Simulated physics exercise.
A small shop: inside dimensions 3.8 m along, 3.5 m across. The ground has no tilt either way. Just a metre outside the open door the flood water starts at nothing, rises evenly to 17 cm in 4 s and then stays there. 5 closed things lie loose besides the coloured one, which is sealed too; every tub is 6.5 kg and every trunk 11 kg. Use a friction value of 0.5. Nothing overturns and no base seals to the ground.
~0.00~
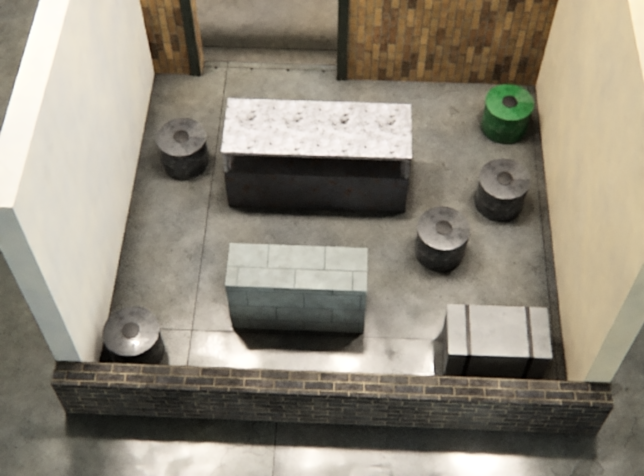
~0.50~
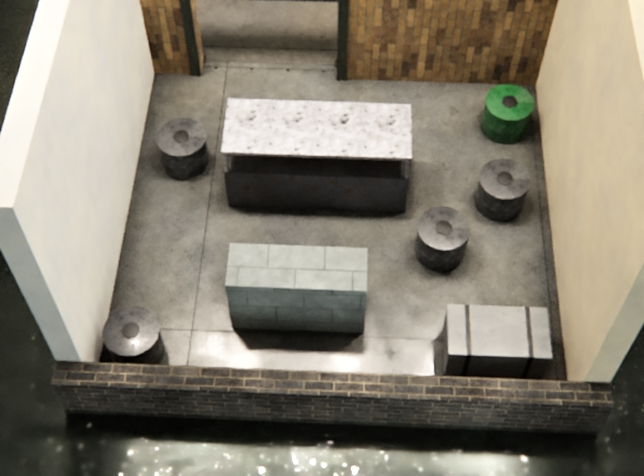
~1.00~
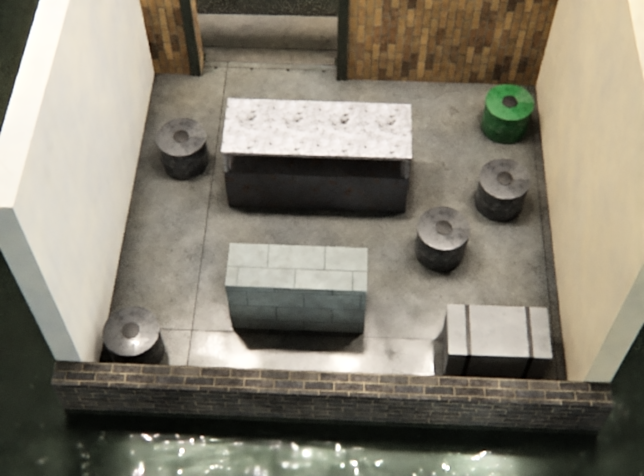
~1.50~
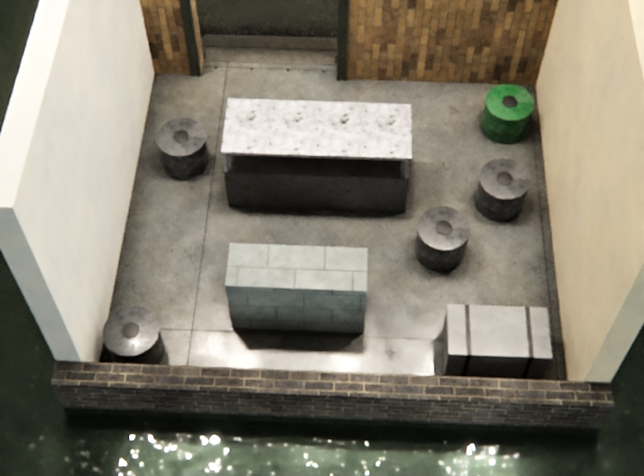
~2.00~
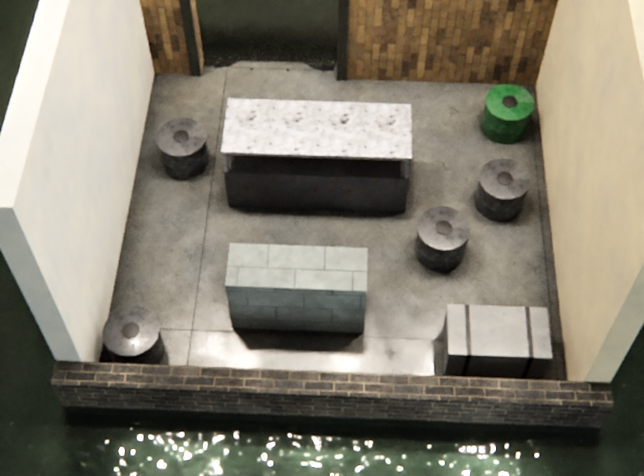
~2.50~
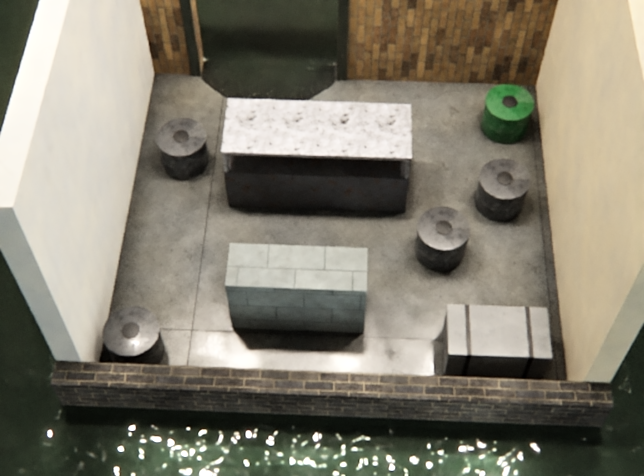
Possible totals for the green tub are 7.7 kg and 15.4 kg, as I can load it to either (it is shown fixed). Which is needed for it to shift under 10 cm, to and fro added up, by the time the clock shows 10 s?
I expect that neither weight holds it.
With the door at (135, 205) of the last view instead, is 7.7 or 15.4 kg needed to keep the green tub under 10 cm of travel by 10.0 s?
In that case both options fail.
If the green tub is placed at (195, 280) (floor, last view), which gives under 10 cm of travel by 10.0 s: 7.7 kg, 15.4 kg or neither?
So heavier weight required.
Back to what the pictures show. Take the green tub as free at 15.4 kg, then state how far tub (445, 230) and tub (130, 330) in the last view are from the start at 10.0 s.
Respectively 30 and 200 centimetres.
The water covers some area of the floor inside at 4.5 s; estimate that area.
About 3.5 m2.
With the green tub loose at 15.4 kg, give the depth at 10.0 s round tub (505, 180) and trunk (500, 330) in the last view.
I'd put it at 8 cm and 11 cm respectively.
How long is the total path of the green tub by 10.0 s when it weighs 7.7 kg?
I'd say roughly 150 centimetres in all.
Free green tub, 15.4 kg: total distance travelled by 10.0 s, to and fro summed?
140 cm.
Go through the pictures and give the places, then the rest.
The green tub at (510, 102), on the bottom; 0.0 m2 under water; 0 of 6 have shifted, in the first frame.
The green tub at (510, 102) rests on the ground; water covers 0.0 m2; 0 of 6 have shifted, in the second frame.
The green tub at (510, 102), on the bottom; 0.0 m2 under water; 0 of 6 have shifted, in the third frame.
The green tub at (510, 102), on the bottom; 0.0 m2 under water; 0 of 6 have shifted, in the fourth frame.
The green tub at (510, 102) rests on the ground; water covers 0.0 m2; 0 of 6 have shifted, in the fifth frame.
The green tub at (510, 102), on the bottom; water covers 0.3 m2; 0 of 6 have shifted, in the sixth frame.
After 3.5 s the green tub would be 0 cm from its start with 7.7 kg and 0 cm from its start with 15.4 kg; 0 cm of water round it then.
After 4.5 s the green tub would be 0 cm from its start with 7.7 kg and 0 cm from its start with 15.4 kg; 0 cm of water round it then.
After 7.0 s the green tub would be 15 cm from its start with 7.7 kg and 2 cm from its start with 15.4 kg; 10 cm of water round it then.
After 10.0 s the green tub would be 123 cm from its start with 7.7 kg and 131 cm from its start with 15.4 kg; 6 cm of water round it then.
